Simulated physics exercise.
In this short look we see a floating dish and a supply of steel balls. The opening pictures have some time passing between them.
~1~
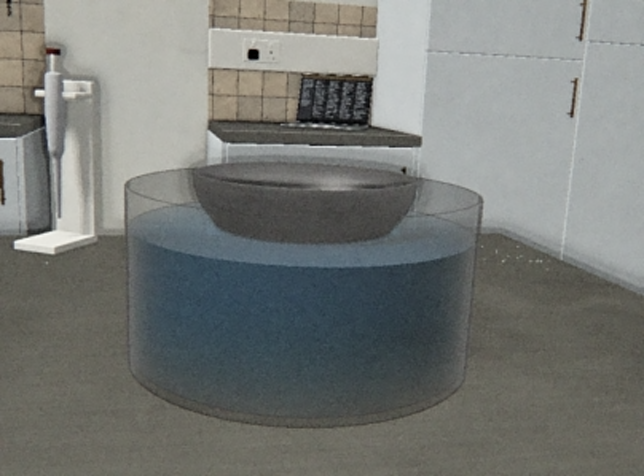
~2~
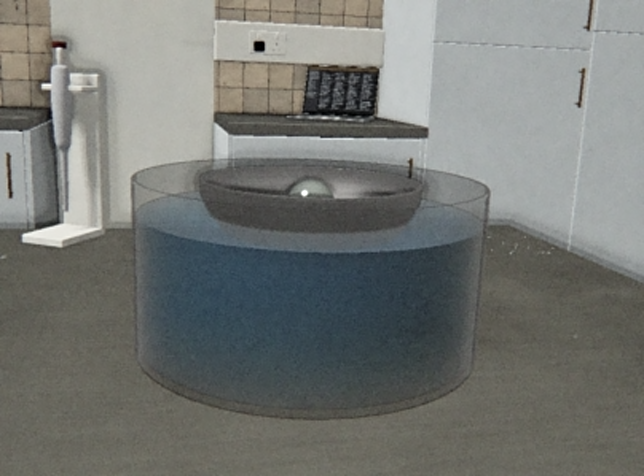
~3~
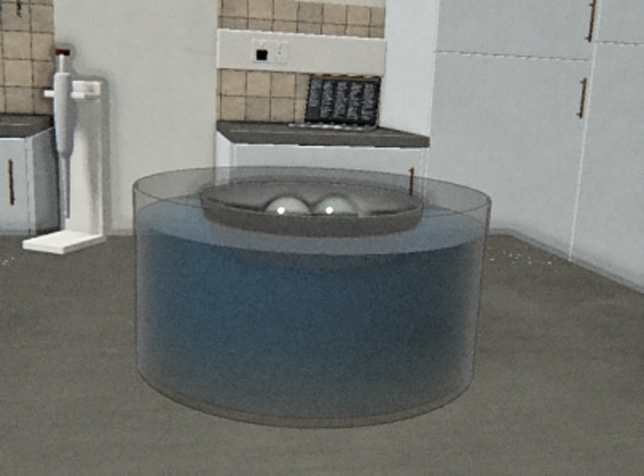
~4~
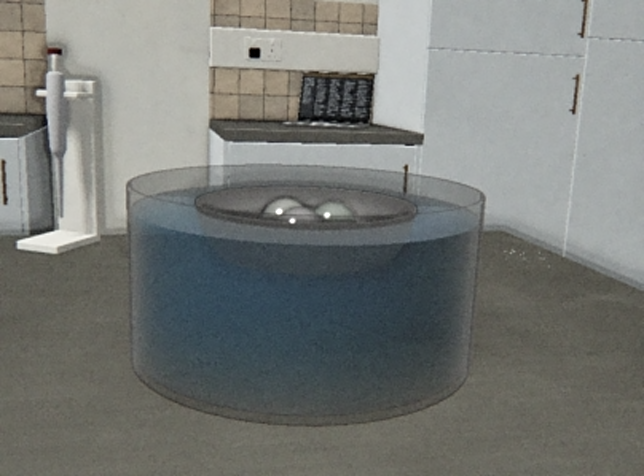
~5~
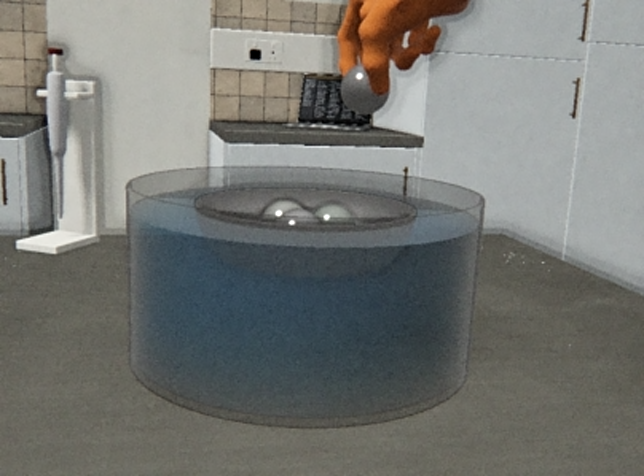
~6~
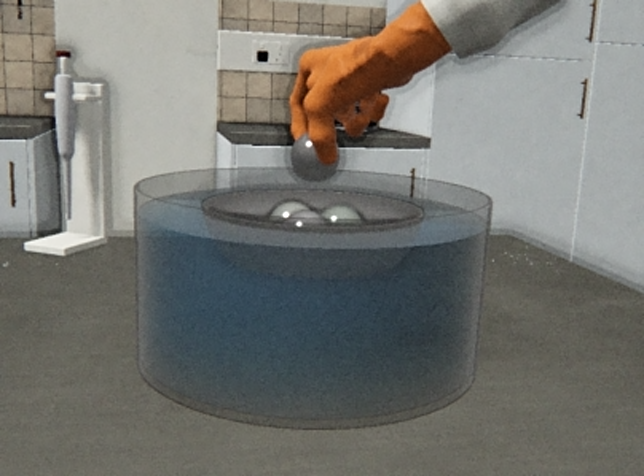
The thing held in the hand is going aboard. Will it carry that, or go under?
Down.
A moment on, the steel ball is in and the dish dips.
Further on, water pours in over its edge.
When it is over, the dish lies on the bottom with its load.
